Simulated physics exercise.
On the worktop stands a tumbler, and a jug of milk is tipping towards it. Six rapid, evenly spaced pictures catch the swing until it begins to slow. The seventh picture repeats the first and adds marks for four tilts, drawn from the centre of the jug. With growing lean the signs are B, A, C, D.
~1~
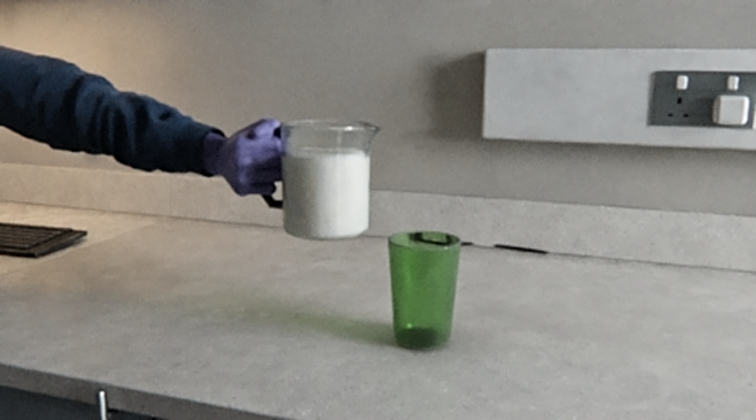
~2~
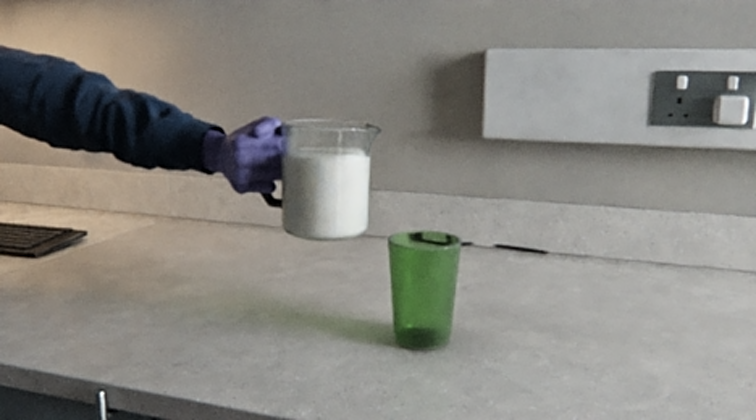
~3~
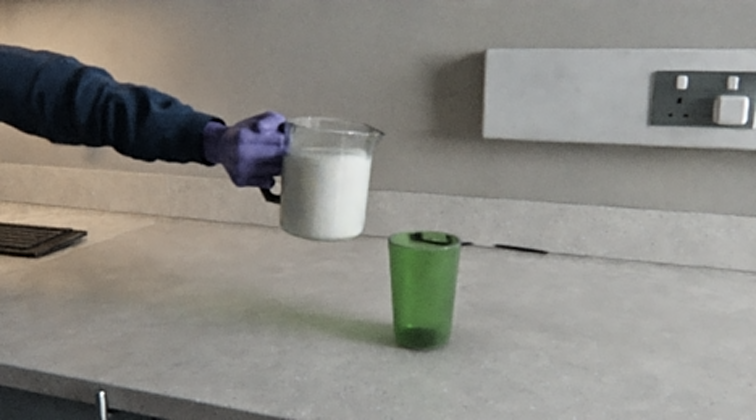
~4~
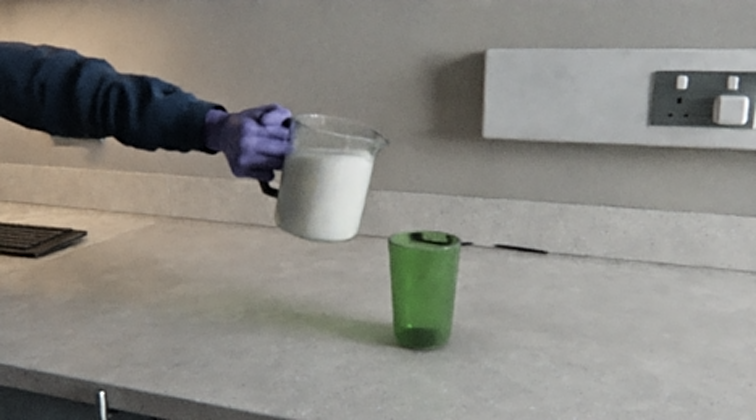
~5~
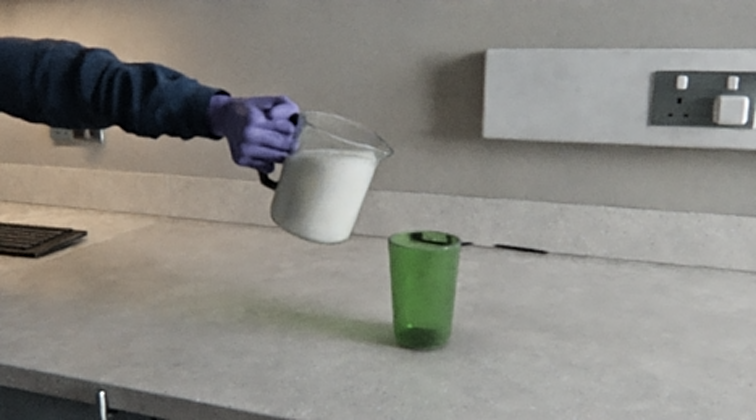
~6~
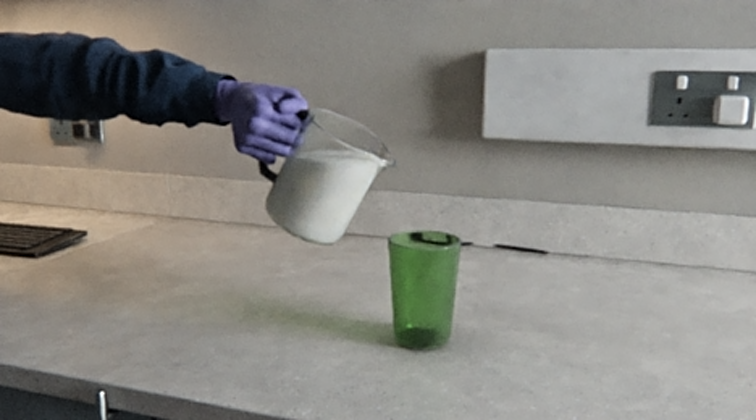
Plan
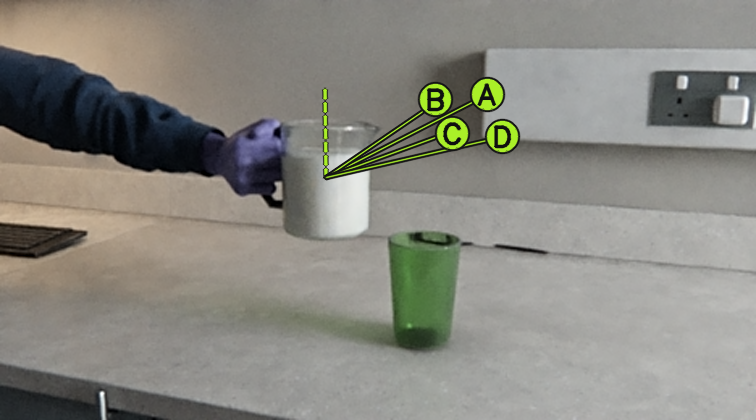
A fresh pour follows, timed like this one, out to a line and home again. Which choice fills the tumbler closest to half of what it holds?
Use line A.
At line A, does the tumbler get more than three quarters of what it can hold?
No, it does not.
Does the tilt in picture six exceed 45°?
No, it does not.
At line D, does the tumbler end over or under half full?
Over half.
On the marked copy, A at (473, 102); B at (422, 111); C at (435, 137); D at (486, 140).
Choosing A, the tumbler ends with about 48 % of what it can hold.
Choosing B, the tumbler ends with about 33 % of what it can hold.
Choosing C, the tumbler ends with about 66 % of what it can hold.
Choosing D, the tumbler ends with about 83 % of what it can hold.
